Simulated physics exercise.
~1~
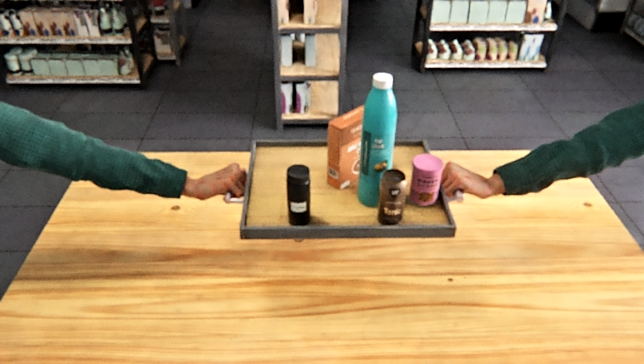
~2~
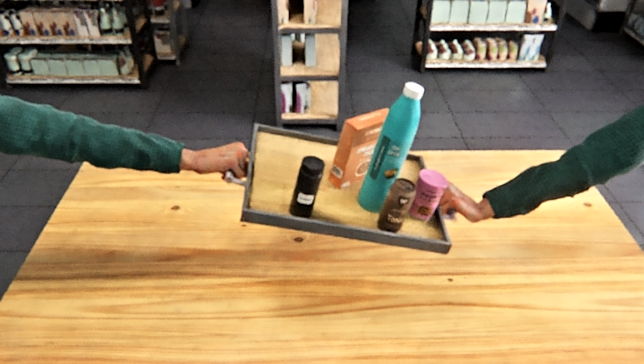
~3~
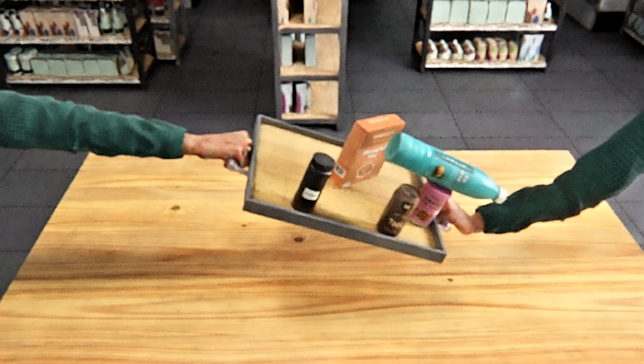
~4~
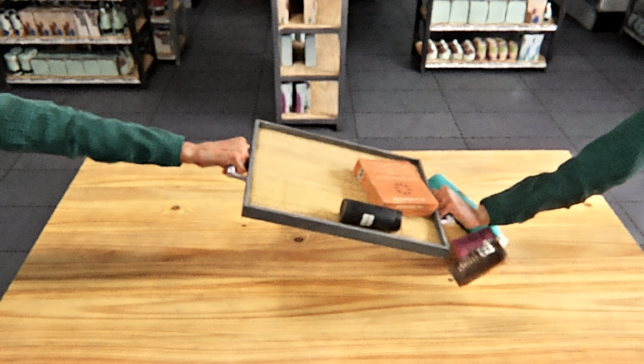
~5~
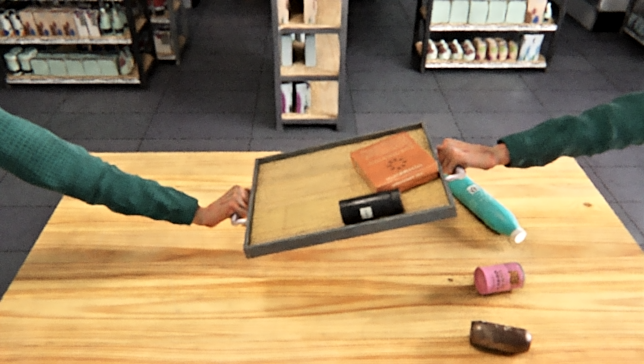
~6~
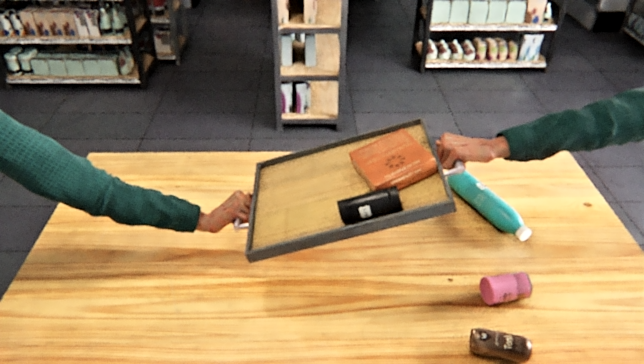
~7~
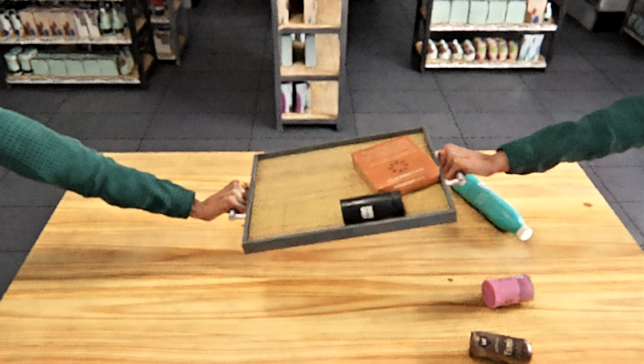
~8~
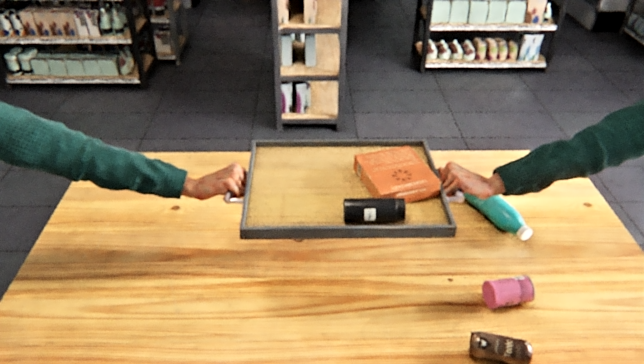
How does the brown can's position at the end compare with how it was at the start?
At the start the brown can stood upright on the tray, but by the end it was lying on its side on the table.
